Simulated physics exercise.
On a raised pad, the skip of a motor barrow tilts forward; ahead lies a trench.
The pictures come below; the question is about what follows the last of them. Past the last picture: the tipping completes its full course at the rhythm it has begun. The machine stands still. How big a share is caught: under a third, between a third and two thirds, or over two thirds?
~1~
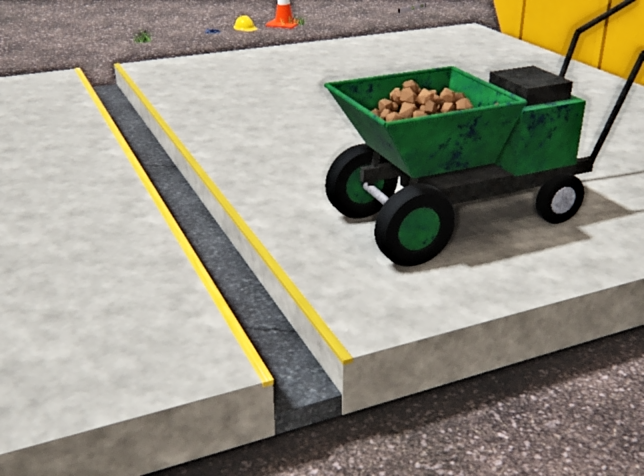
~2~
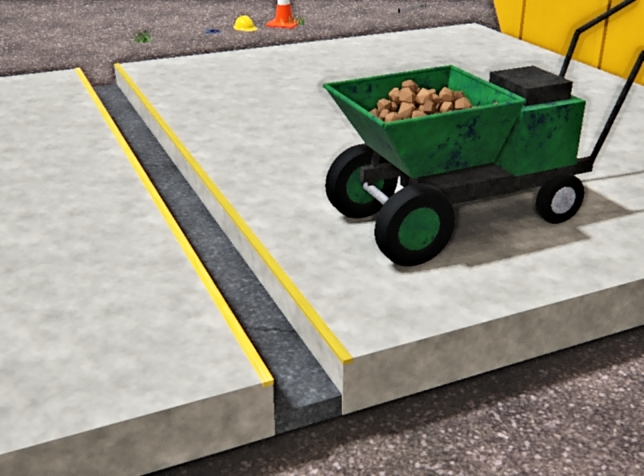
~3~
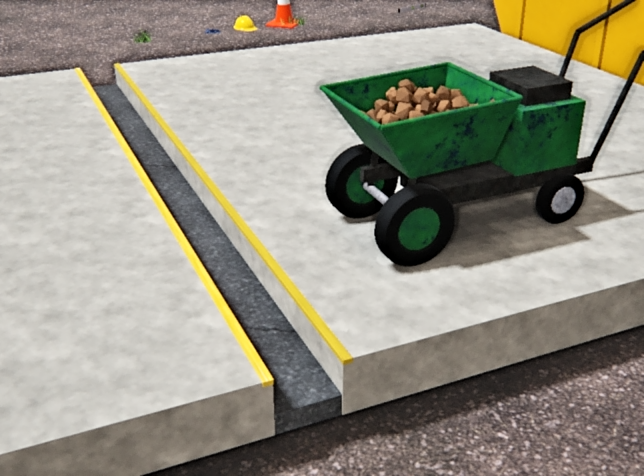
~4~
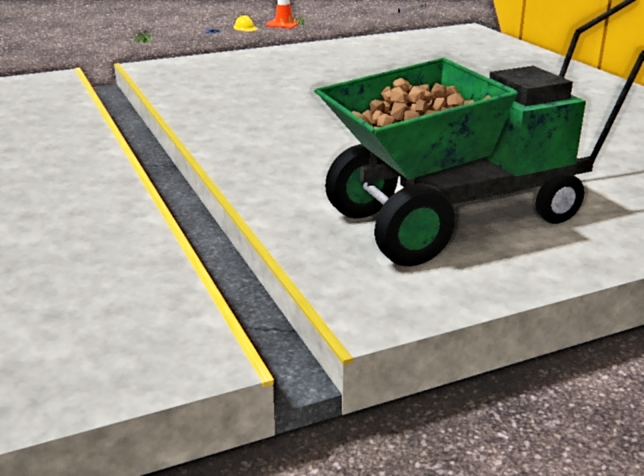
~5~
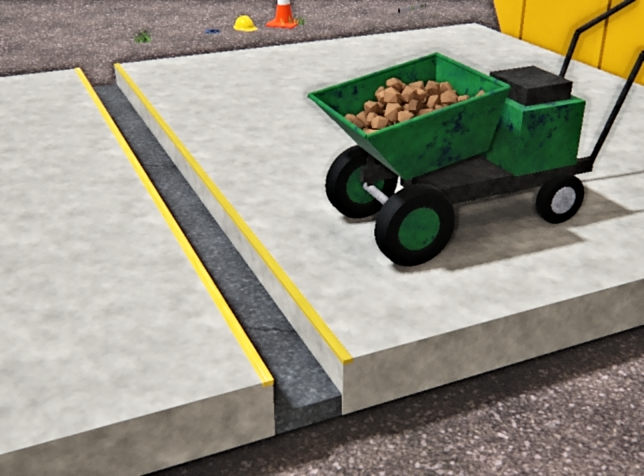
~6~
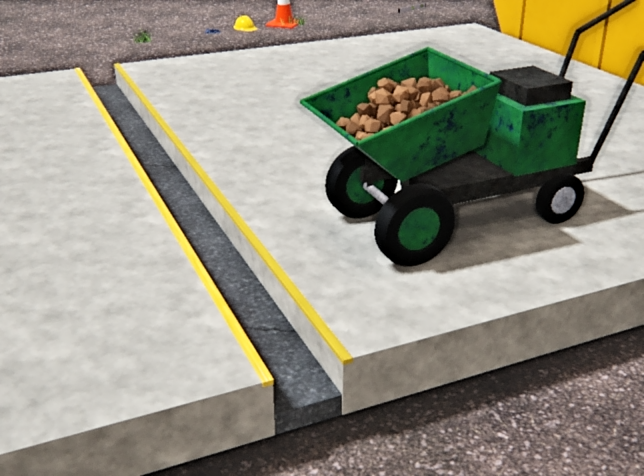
Fraction in: Above two thirds.
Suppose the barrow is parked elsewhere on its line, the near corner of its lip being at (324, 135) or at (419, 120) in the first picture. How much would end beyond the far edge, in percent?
That would be roughly 60 in a hundred and then roughly 0 in a hundred.
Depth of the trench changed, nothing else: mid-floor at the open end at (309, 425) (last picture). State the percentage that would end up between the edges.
Roughly 100 in a hundred.
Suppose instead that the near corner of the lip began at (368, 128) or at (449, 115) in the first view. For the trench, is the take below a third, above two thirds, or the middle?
At spot one the answer is beyond two thirds, and at spot two it is below one third.
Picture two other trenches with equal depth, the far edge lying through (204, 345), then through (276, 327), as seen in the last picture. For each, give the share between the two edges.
Lab note: Try one 100 per cent, try two 50 per cent.
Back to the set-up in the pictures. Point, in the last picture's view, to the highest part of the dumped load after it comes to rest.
Settled peak, approx. (256, 261).
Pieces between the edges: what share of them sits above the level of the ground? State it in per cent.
Around 20 in a hundred.
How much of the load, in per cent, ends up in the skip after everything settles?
It ends up near 5 per cent.
Soon, skip tipped steeply; all in the skip.
A while on, skip tipped right over; most in the skip; a stray few short of the trench; a small part in or heaped over the trench.
Towards the end, skip tipped right over; about a quarter in the skip; a small part short of the trench; most in or heaped over the trench.
Finally, skip tipped right over; a small part in the skip; a small part short of the trench; most in or heaped over the trench; none beyond it.
